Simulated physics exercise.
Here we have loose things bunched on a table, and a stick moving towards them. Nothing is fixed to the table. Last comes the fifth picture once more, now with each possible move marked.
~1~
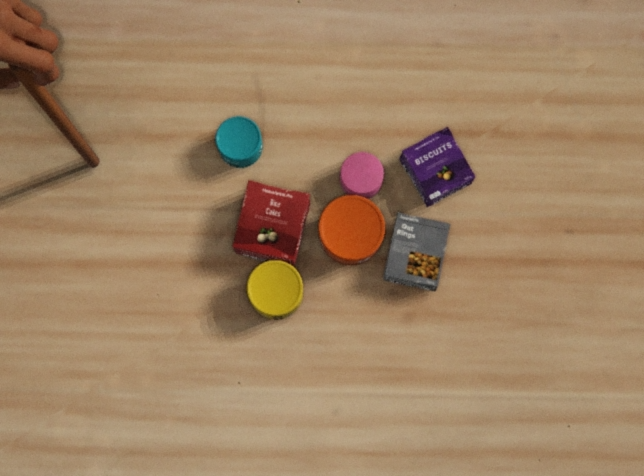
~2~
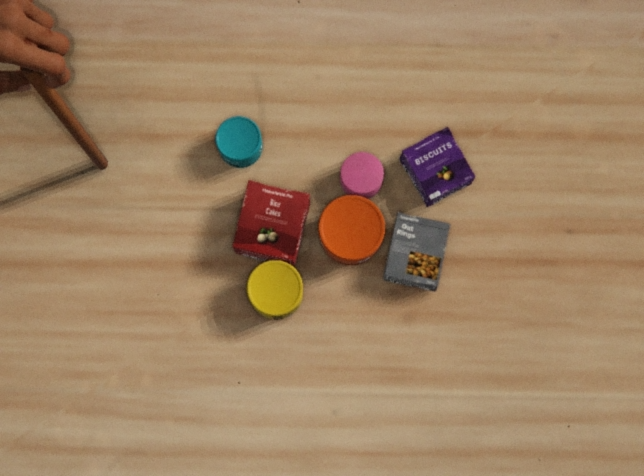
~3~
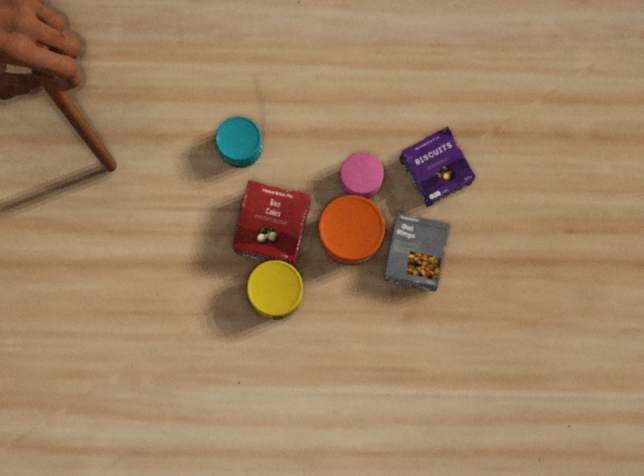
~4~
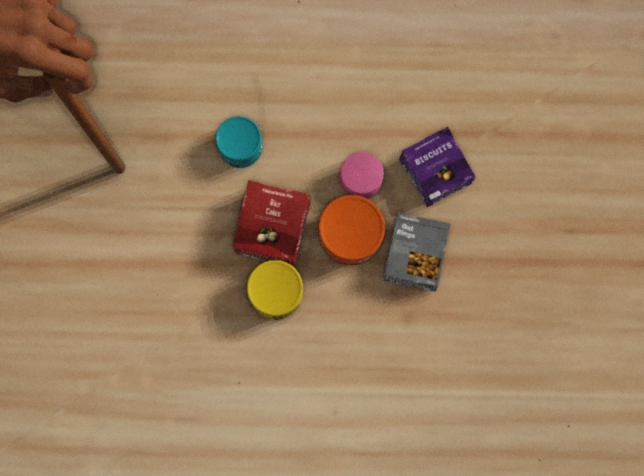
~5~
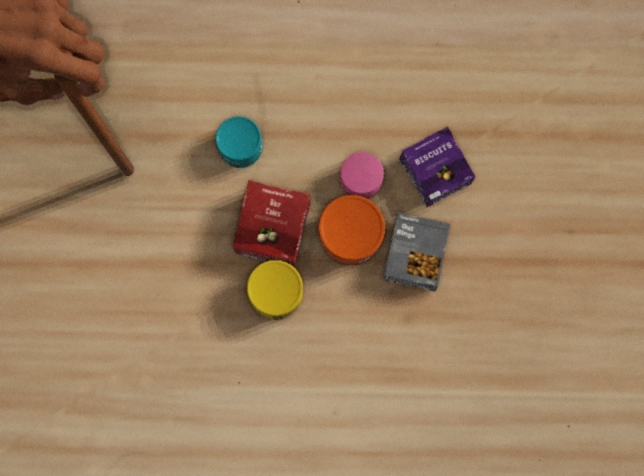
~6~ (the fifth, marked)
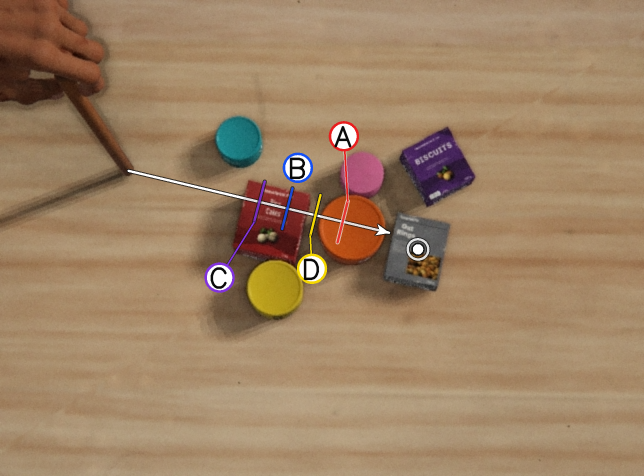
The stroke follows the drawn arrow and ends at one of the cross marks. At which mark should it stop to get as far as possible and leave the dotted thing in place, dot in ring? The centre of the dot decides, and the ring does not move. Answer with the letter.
Stop at C.
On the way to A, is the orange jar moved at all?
Yes.
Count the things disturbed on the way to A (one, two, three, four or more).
In all, three.
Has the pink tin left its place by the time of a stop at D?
By then, no.
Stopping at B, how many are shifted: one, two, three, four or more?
It has moved three.
On the marked copy, A at (343, 222); B at (288, 208); C at (259, 202); D at (316, 215); the arrow from (128, 171) to (389, 233); the white dot at (418, 249).
With C. Early on, foot of the stick (177, 182).
Further on, foot of the stick (224, 194).
At the end, foot of the stick (259, 202); red packet (286, 228); the dot is still in its ring.
As for the rest, A shifts the dotted thing to (481, 278); B shifts the dotted thing to (440, 262); D shifts the dotted thing to (466, 272).
